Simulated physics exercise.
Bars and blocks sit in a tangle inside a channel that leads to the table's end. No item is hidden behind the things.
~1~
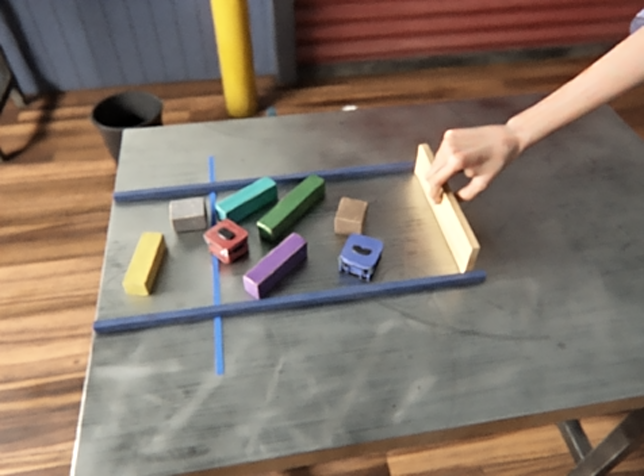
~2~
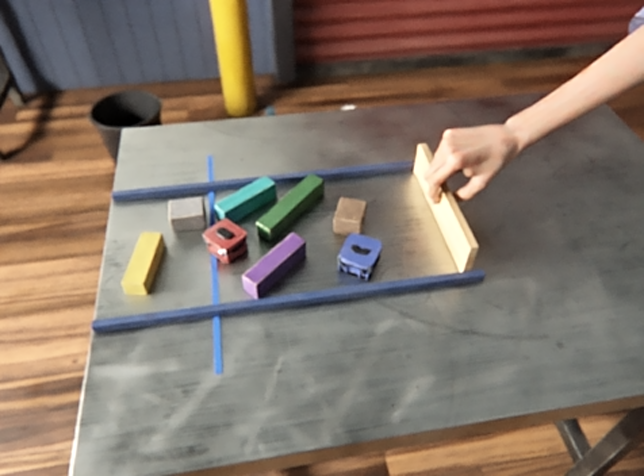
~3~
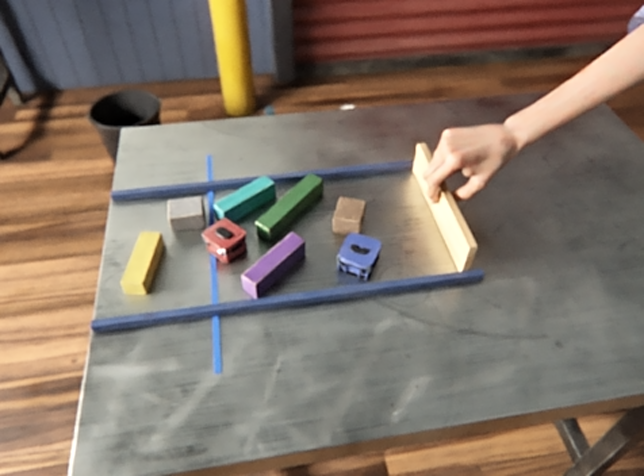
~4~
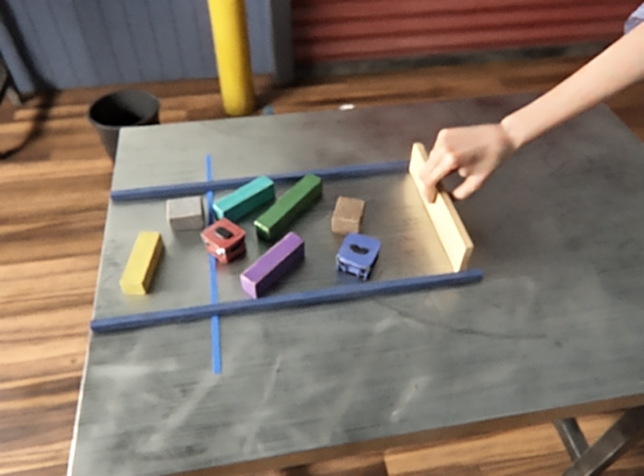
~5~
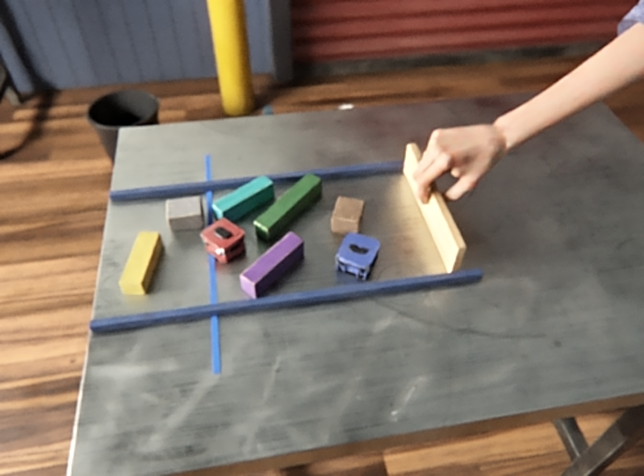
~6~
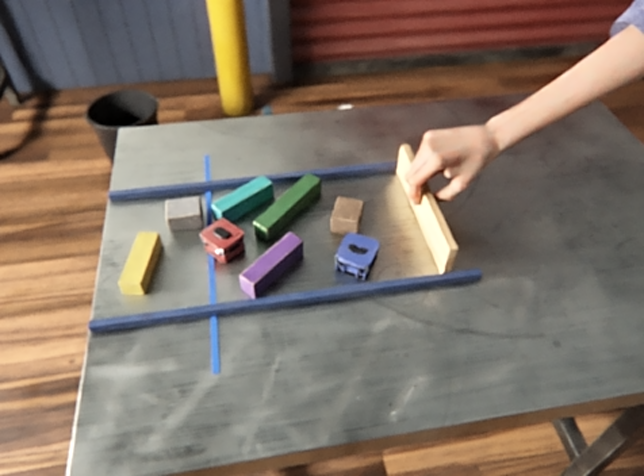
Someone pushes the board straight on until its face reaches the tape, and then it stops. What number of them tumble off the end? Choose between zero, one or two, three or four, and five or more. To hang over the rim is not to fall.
The count is zero.
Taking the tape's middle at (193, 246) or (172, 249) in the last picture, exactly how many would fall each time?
Down on the floor: 0 and 1.
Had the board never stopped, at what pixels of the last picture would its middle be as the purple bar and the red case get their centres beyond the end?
The middle is at (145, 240) when it's the purple bar, and at (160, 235) when it's the red case.
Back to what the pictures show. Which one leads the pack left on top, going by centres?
Foremost: The yellow bar.
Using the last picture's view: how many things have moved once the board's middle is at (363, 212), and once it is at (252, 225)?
I count 2 first and 7 after.
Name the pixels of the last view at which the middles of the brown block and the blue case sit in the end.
In the last picture they sit at about (196, 237) and about (193, 290).
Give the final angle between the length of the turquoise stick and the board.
About 30° out of line.
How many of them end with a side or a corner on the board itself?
The count comes out at 3.
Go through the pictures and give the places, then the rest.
Yellow bar (146, 263); grey block (189, 215); red case (228, 242); board (444, 205); tape (215, 245), in the first frame.
Grey block (188, 215); purple bar (276, 265), in the second frame.
Red case (226, 241); blue case (359, 257), in the third frame.
Yellow bar (143, 262); board (438, 204), in the fourth frame.
Grey block (186, 214); green bar (290, 206), in the fifth frame.
Yellow bar (142, 262); grey block (185, 215); red case (224, 241); board (424, 205); tape (211, 244), in the sixth frame.
A little later, none off yet; yellow bar at rest near (142, 262); grey block at rest near (185, 215); red case at rest near (224, 241).
Next, none off yet; yellow bar at rest near (142, 262); grey block at rest near (184, 215); red case shifted about its own width near (204, 251).
When it is over, the number that fall off is zero.
